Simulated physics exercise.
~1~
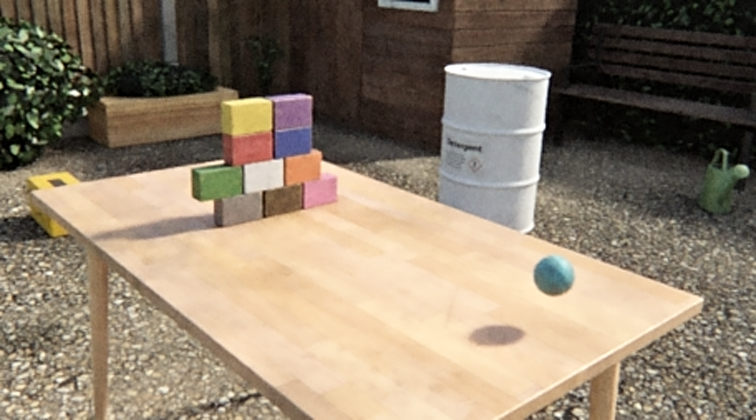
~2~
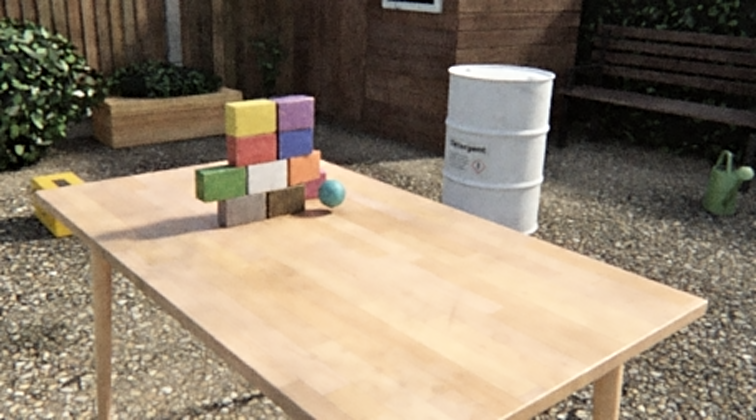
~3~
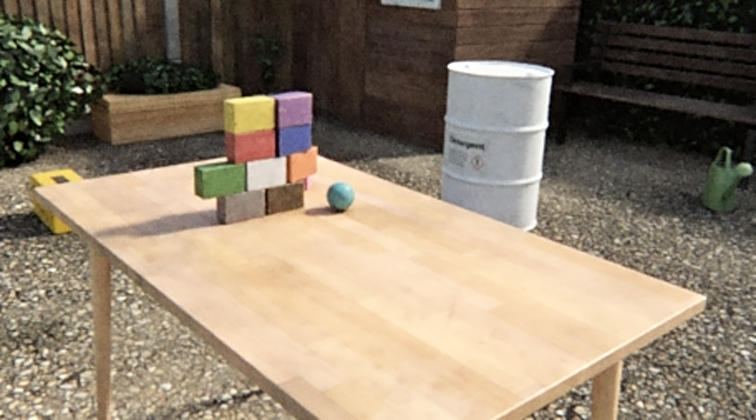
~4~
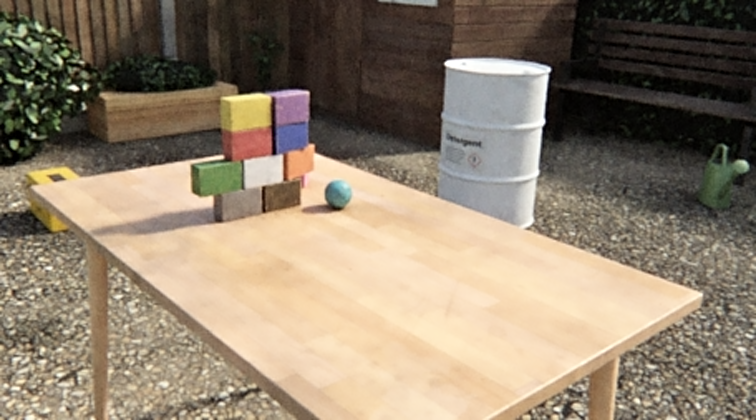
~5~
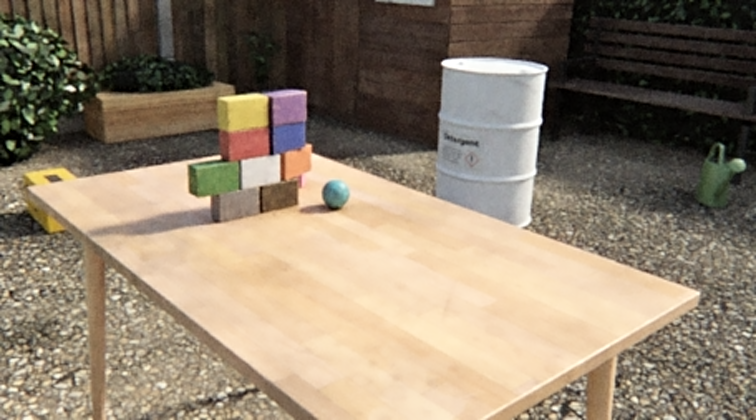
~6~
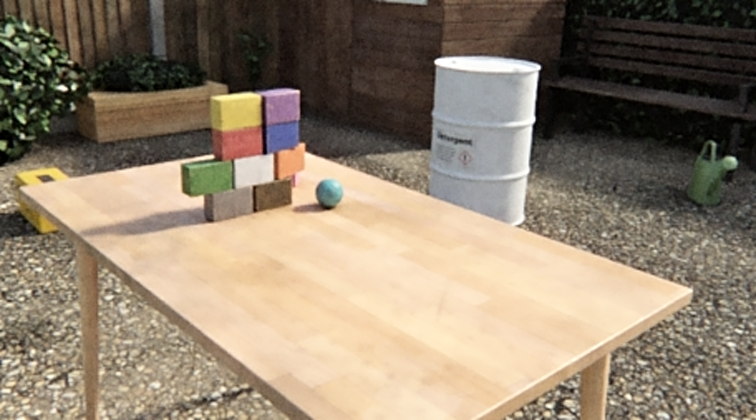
In a gravel garden, a slightly swaying camera looks down on a pale wooden table, with a white barrel, a dark bench and a green watering can behind it. A small stack of coloured blocks stands toward the table's far left, yellow and purple on top, red and blue beneath. A turquoise ball flies in from the right above the tabletop and reaches the lower right of the stack, where the pink block is pushed back behind its neighbours. The ball rebounds slightly and settles beside the stack, which remains standing, purple block still on top.
